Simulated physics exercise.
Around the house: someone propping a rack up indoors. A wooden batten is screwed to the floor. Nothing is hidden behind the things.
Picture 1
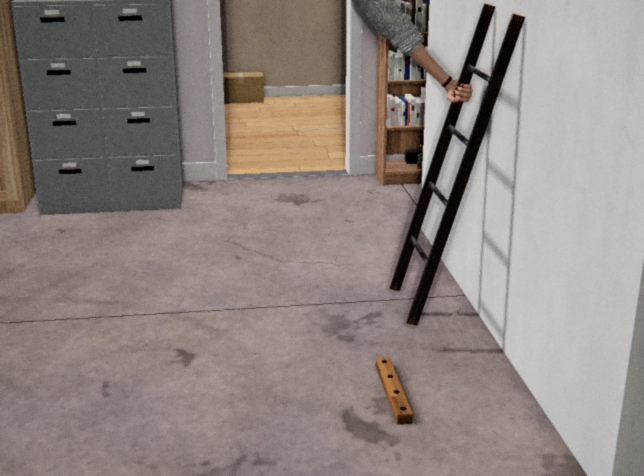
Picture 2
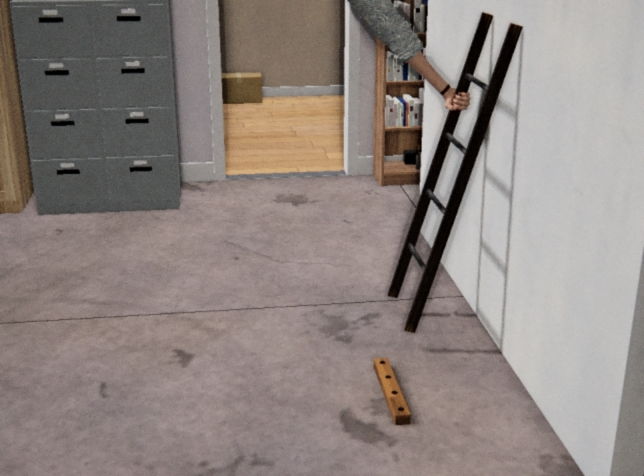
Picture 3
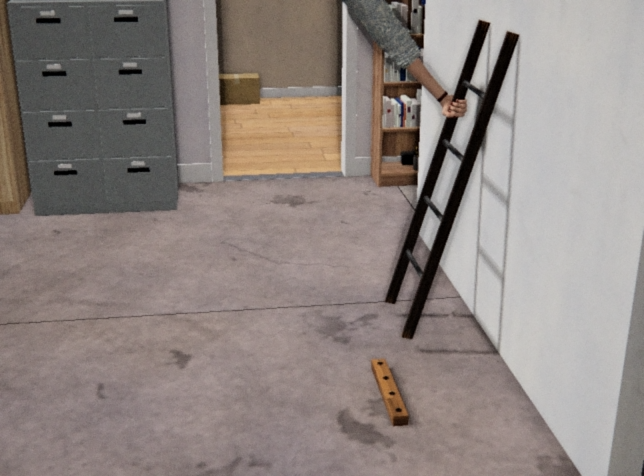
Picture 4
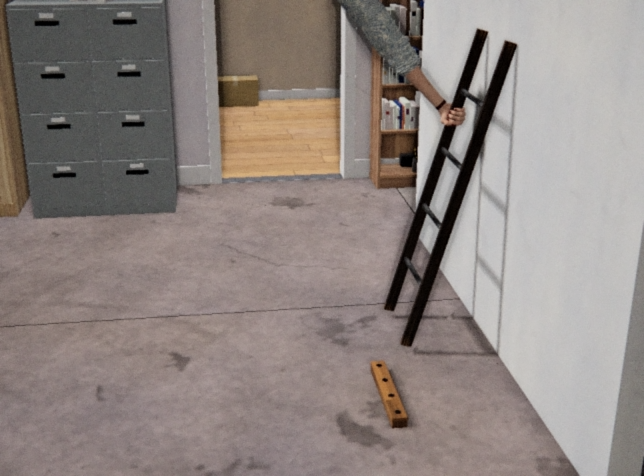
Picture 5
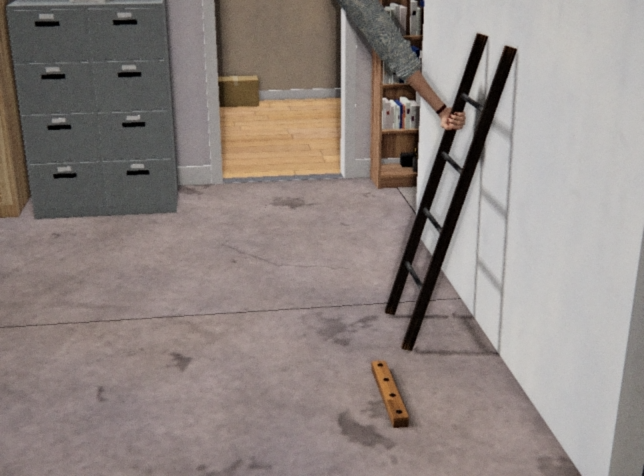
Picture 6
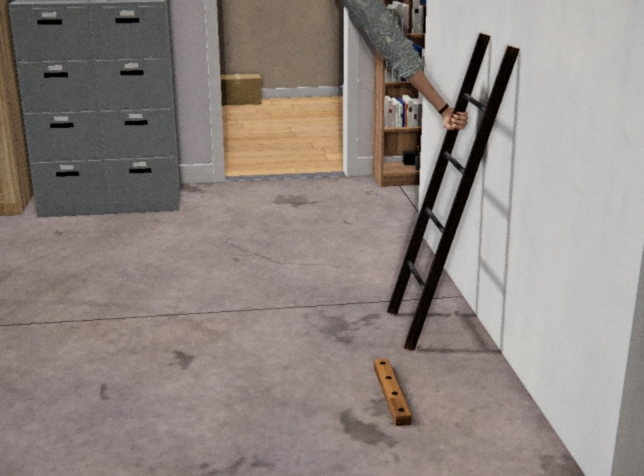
Black ladder-like rack held by a hand lowering slightly beside a white wall, with a wooden batten lying on the floor.
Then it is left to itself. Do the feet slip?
The black rack stays up.
Then, 0.26 s past the last view, black rack at rest near (447, 194).
Finally, the black rack holds its place, near (447, 194).
